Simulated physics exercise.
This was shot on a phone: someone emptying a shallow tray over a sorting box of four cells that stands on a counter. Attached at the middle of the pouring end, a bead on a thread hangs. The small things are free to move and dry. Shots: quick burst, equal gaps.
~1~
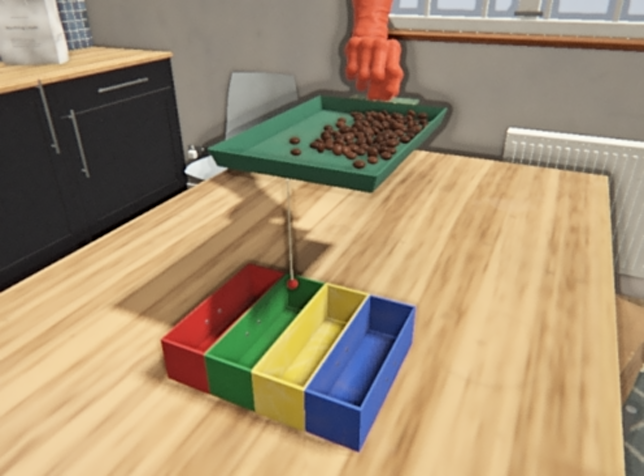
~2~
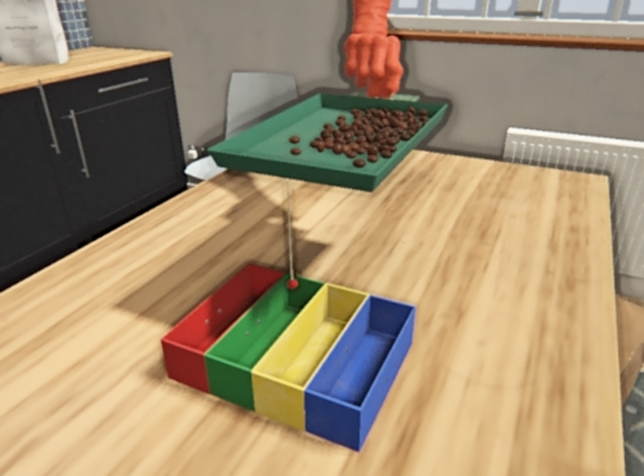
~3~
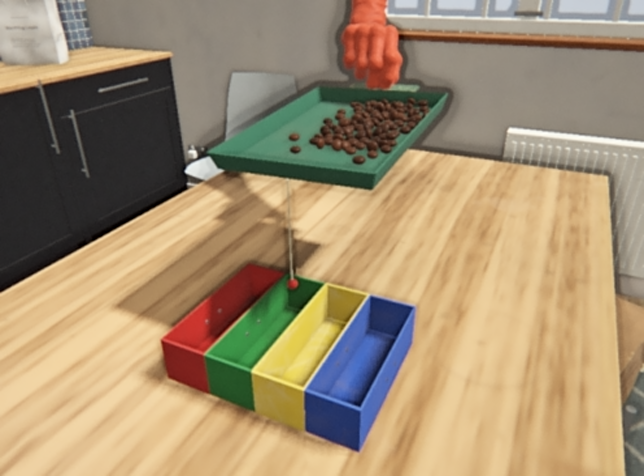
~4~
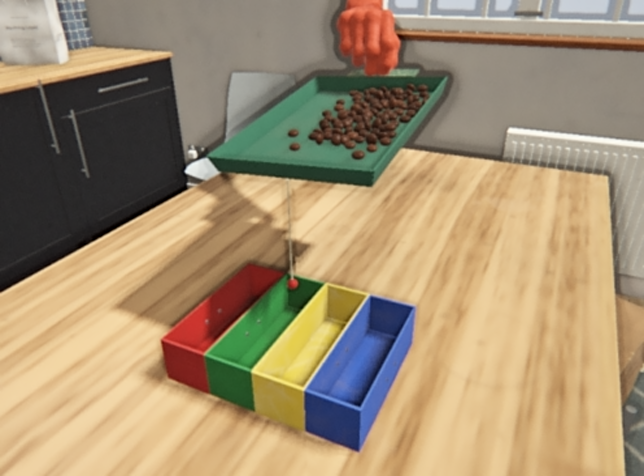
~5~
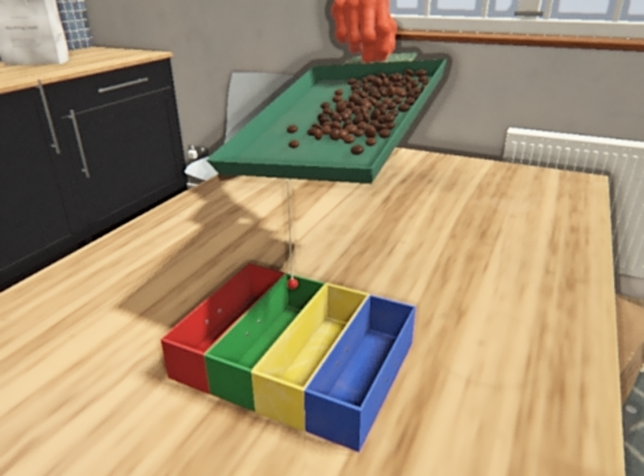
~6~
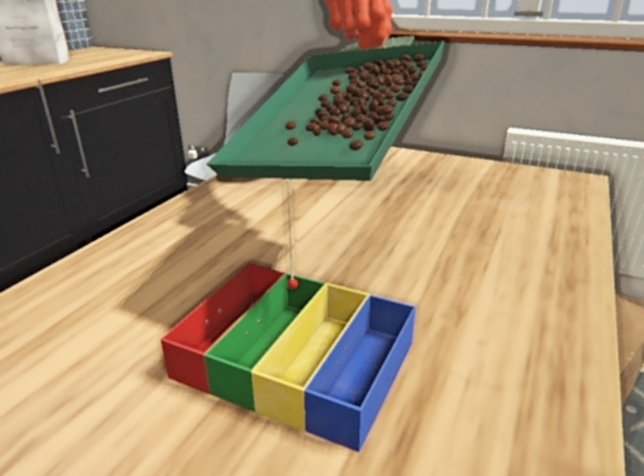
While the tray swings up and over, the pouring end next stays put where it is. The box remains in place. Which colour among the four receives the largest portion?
Red.
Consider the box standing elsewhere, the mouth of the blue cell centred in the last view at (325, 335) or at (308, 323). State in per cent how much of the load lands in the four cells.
In order: 90 per cent and 100 per cent.
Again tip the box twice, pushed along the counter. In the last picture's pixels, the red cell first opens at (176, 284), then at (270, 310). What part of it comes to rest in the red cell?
Respectively 20 % and 0 %.
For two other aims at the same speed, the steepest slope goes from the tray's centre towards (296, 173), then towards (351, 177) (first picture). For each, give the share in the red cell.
I'd expect around 20 in a hundred first and around 0 in a hundred second.
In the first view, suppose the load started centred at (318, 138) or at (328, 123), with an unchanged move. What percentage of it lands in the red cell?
About 50 and 40 per cent.
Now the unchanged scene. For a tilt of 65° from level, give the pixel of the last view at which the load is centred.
Centre estimate: (232, 171).
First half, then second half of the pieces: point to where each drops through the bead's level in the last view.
I'd say close to (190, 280) at first and close to (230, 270) later on.
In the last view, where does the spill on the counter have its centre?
My estimate puts the centre near (158, 337).
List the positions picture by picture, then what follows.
In the first picture, corners of the pouring end at (216, 148) and (373, 173), level; middle of the load at (375, 132), flat chocolate drops; bead on its thread at (292, 284); red cell at (185, 362); green cell at (230, 379); yellow cell at (279, 397); blue cell at (332, 417).
In the second picture, corners of the pouring end at (215, 149) and (372, 172), level; middle of the load at (375, 129).
In the third picture, corners of the pouring end at (215, 151) and (371, 170), tipped barely, lowest at the left corner; middle of the load at (375, 123).
In the fourth picture, corners of the pouring end at (214, 154) and (370, 167), tipped a little, lowest at the left corner; middle of the load at (375, 112).
In the fifth picture, corners of the pouring end at (214, 158) and (368, 165), tipped a little, lowest at the left corner; middle of the load at (373, 102).
In the sixth picture, corners of the pouring end at (213, 161) and (366, 162), tipped clearly, lowest at the left corner; middle of the load at (371, 92); red cell at (185, 362); green cell at (230, 379); yellow cell at (279, 397); blue cell at (332, 417).
Soon after the last picture, tray tipped steeply; most on the tray; about a quarter falling or outside the box.
A little later, tray tipped past a quarter turn; a stray few on the tray; about a third in the red cell; a stray few in the green cell; about two thirds falling or outside the box.
Later still, tray tipped past a quarter turn; about half in the red cell; a stray few in the green cell; about half falling or outside the box.
At rest, tray tipped past a quarter turn; about half in the red cell; a stray few in the green cell; none in the blue cell; none in the yellow cell; about half outside the box.
